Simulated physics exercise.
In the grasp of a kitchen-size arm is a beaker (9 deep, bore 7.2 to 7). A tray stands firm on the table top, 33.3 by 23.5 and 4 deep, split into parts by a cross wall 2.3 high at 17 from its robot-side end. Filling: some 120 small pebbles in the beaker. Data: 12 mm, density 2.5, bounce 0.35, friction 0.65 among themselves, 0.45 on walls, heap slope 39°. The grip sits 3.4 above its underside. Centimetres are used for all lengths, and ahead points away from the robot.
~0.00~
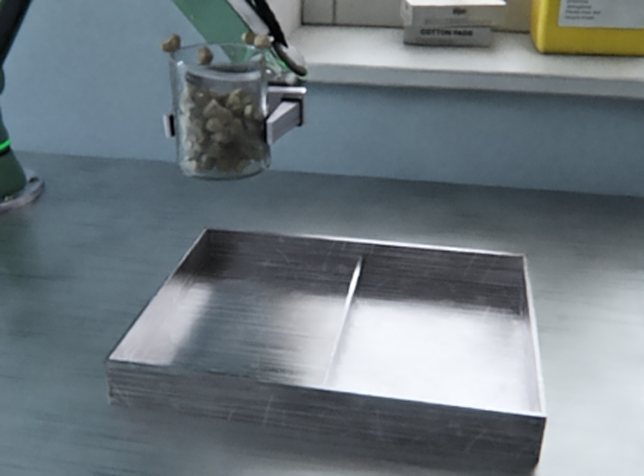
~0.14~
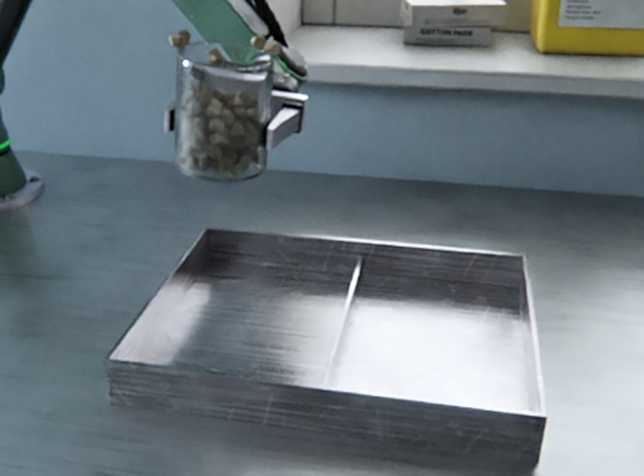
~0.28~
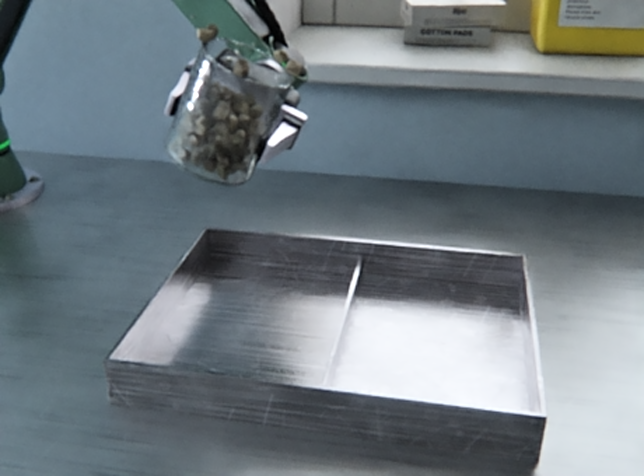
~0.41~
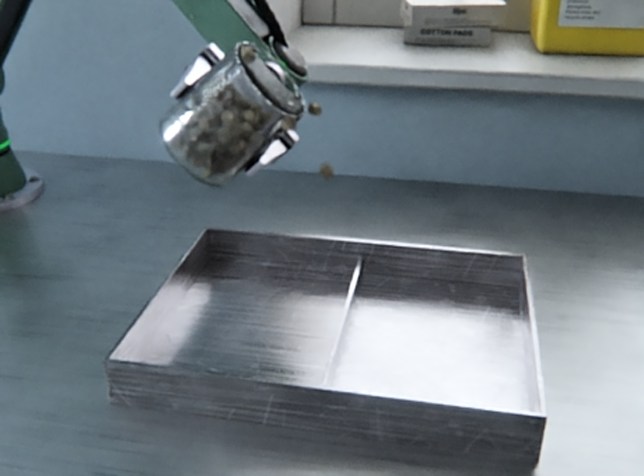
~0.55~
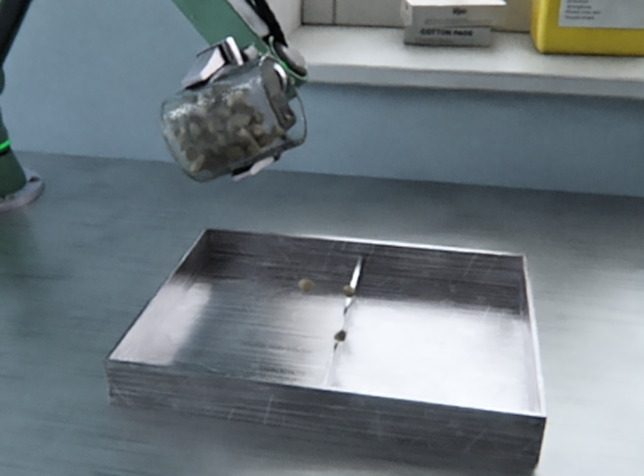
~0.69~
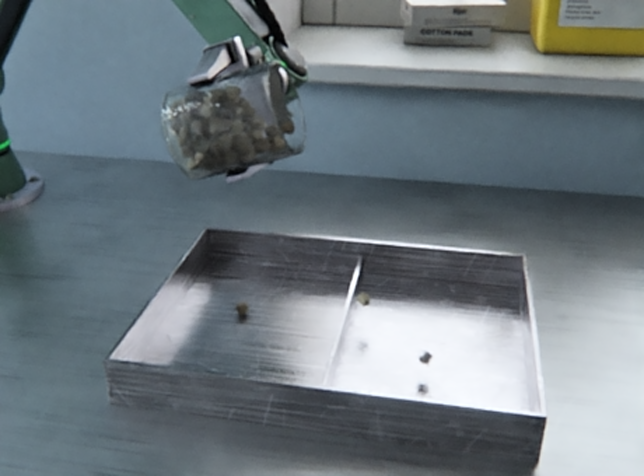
A robot arm tilted a clear beaker full of small pebbles to the right above a divided metal tray, and a few pebbles dropped out, landing on both sides of the divider.
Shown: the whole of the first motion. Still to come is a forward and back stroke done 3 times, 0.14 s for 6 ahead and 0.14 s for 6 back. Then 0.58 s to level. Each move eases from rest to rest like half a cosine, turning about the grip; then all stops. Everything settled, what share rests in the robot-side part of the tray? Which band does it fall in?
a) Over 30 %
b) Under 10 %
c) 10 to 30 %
Answer: C.
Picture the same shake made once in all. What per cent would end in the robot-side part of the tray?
That change gives some 5 percent.
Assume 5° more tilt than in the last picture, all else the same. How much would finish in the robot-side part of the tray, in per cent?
I'd put it close to 25 per cent.
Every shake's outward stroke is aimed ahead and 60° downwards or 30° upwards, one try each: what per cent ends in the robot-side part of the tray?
It comes to around 0 per cent on the first try and around 25 per cent on the second.
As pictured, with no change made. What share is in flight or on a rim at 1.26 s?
Around 10 percent of the load.
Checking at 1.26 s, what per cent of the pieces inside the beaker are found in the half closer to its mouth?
My estimate is near 45 per cent.
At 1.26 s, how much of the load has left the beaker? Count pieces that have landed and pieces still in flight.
About 30 per cent.
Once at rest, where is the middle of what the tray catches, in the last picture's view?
Near (357, 331).
After 1.26 s, tilted 72° forward, highest piece 21 above the table; 83 in the beaker, 15 in the far-side part, 8 in the robot-side part, 12 in flight or on a rim.
After 1.83 s, tilted 35° forward, highest piece 22 above the table; 70 in the beaker, 26 in the far-side part, 22 in the robot-side part.
After 2.31 s, level, highest piece 23 above the table; 70 in the beaker, 26 in the far-side part, 22 in the robot-side part.
After 3.36 s, level, highest piece 23 above the table; 70 in the beaker, 26 in the far-side part, 22 in the robot-side part.
In the end, 70 in the beaker, 26 in the far-side part, 22 in the robot-side part. That is 19 % in the robot-side part of the tray.
